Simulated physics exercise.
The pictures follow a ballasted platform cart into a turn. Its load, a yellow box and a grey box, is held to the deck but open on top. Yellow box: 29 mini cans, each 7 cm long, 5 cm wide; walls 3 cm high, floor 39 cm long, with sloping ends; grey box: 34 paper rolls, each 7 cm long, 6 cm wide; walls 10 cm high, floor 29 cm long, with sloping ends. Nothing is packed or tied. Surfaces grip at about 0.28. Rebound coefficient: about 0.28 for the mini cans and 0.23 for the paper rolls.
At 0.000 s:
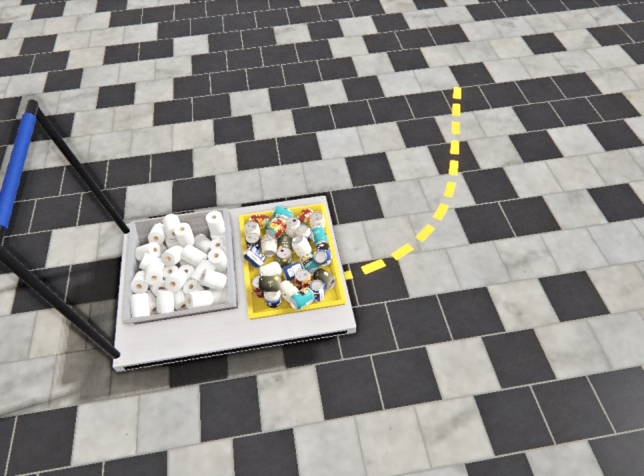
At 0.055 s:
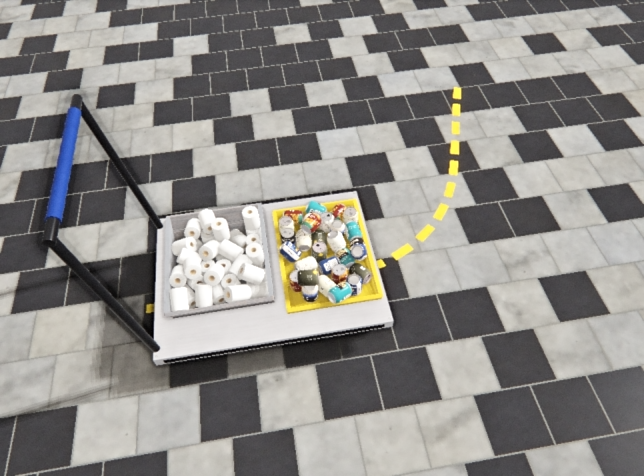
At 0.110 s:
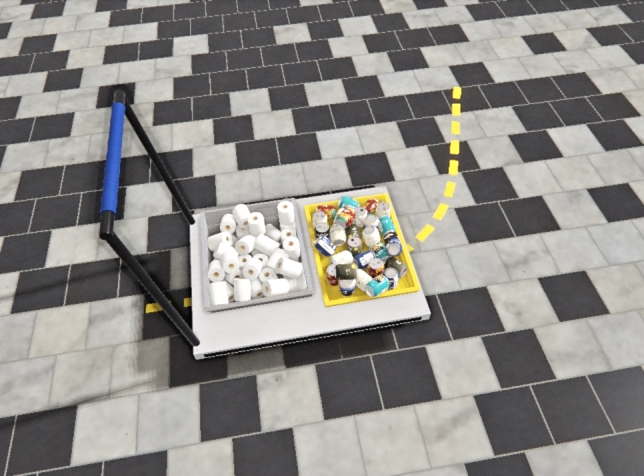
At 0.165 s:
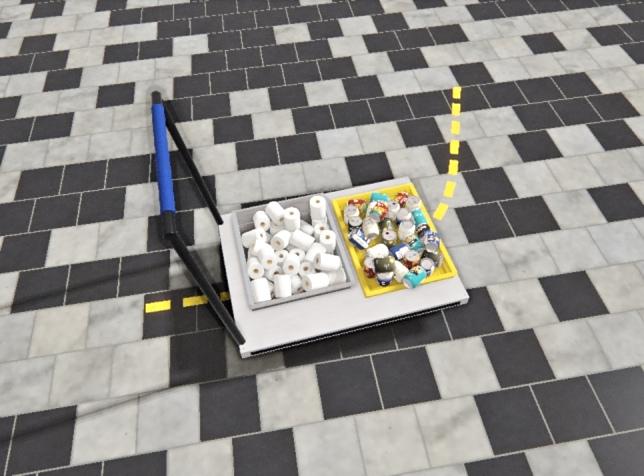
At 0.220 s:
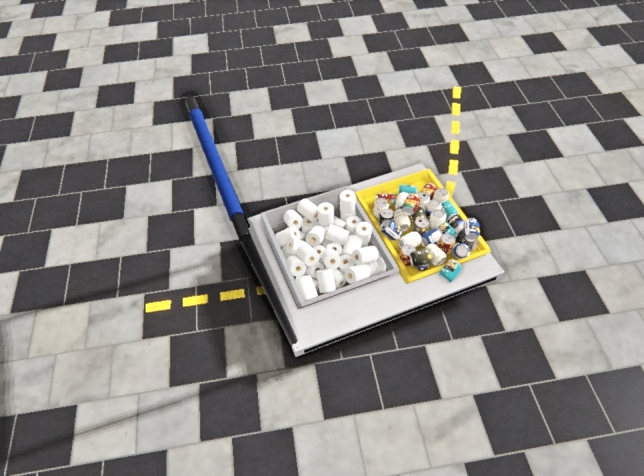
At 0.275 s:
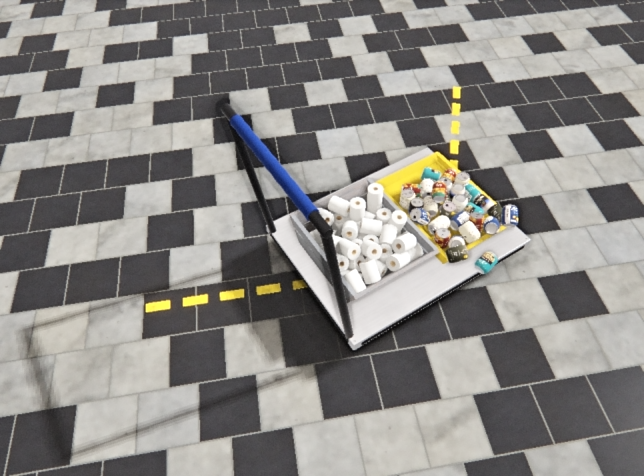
The video shows a platform cart with a grey box of white paper rolls and a yellow box of small cans rolling rightward along a dashed yellow line, then turning away from the viewer as cans leave the yellow box.
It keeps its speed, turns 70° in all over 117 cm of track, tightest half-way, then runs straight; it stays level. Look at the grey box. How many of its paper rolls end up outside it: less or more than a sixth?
Less than a sixth of the paper rolls leave the grey box.
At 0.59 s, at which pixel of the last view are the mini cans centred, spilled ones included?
Near (501, 94).
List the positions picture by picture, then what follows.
In the first frame (we follow the rim corner now nearest the camera), grey box at (125, 319); yellow box at (250, 314); turned 0°, 0 cm rolled; nothing out yet.
The second frame shows grey box at (166, 313); yellow box at (289, 308); turned 0°, 13 cm rolled.
The third frame shows grey box at (207, 307); yellow box at (327, 302); turned 1°, 25 cm rolled.
The fourth frame shows grey box at (252, 305); yellow box at (368, 292); turned 5°, 38 cm rolled.
The fifth frame shows grey box at (302, 302); yellow box at (410, 278); turned 13°, 51 cm rolled; 1 out, the lowest can at (450, 271).
The sixth frame shows grey box at (355, 295); yellow box at (447, 257); turned 22°, 63 cm rolled; 2 out, the lowest can at (486, 263).
After 0.34 s, 5 of 29 out of the yellow box and 0 of 34 out of the grey box.
After 0.44 s, 8 of 29 out of the yellow box and 0 of 34 out of the grey box.
After 0.59 s, 11 of 29 out of the yellow box and 1 of 34 out of the grey box.
Outcome (at 1.04 s), 11 of 29 out of the yellow box and 1 of 34 out of the grey box. Asked share, 1 of 34, 3 per cent.
